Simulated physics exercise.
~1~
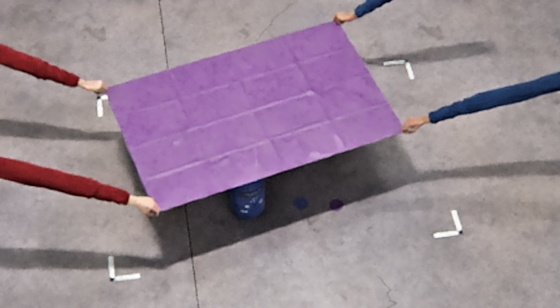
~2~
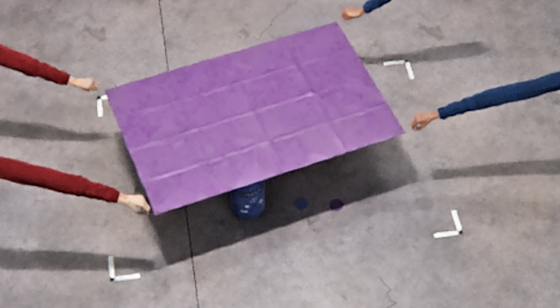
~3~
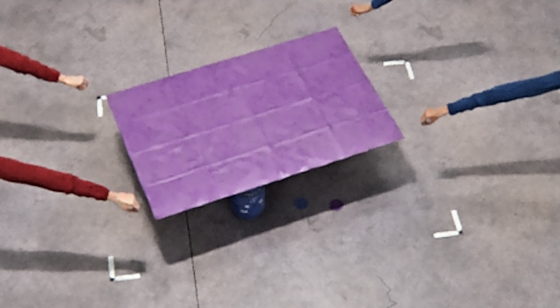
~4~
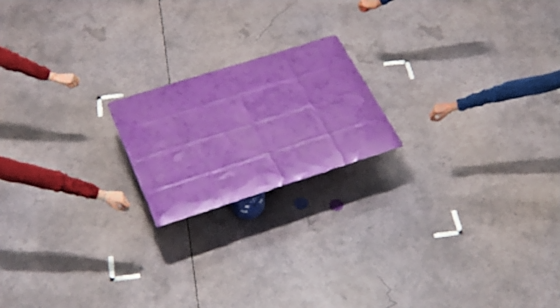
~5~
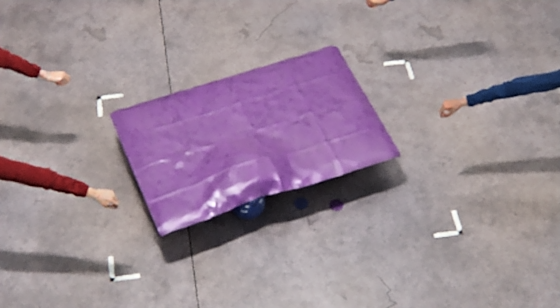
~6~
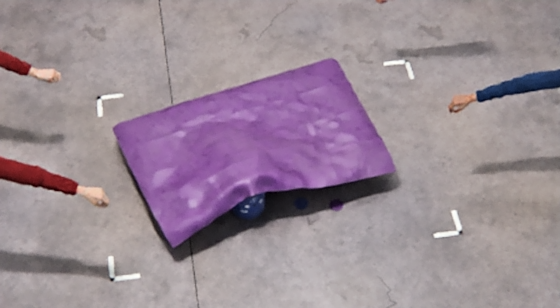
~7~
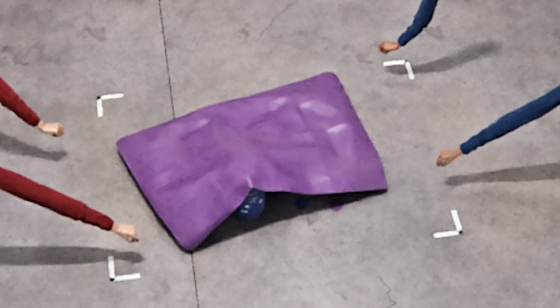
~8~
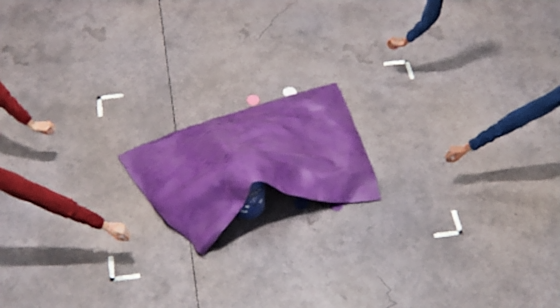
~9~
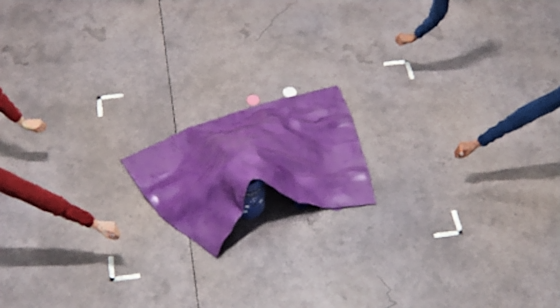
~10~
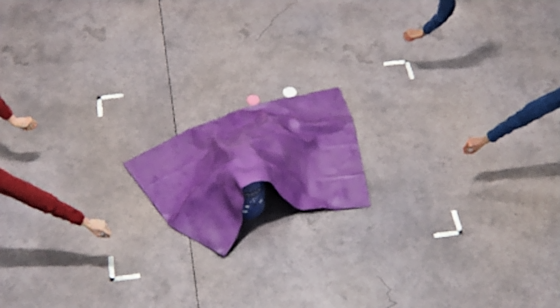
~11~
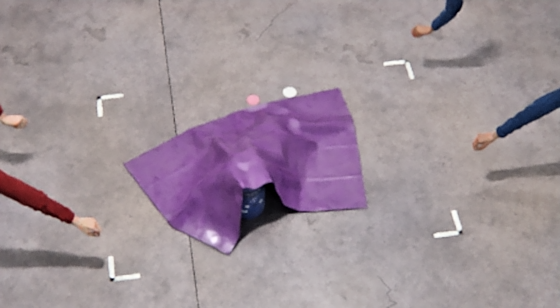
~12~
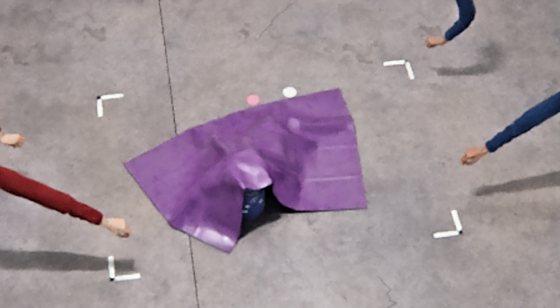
A purple sheet is held flat by four hands above a grey concrete floor, seen from high up at an angle, with red sleeves at left and blue sleeves at right. A blue container stands beneath it, small blue and purple discs lie nearby, and white corner marks surround the area. The hands let go and draw back, and the sheet drops, sagging around the container. As it sinks, a pink disc and a white one appear beyond its far edge. It settles crumpled and peaked over the container, covering the blue and purple discs, while the pink and white ones remain visible.
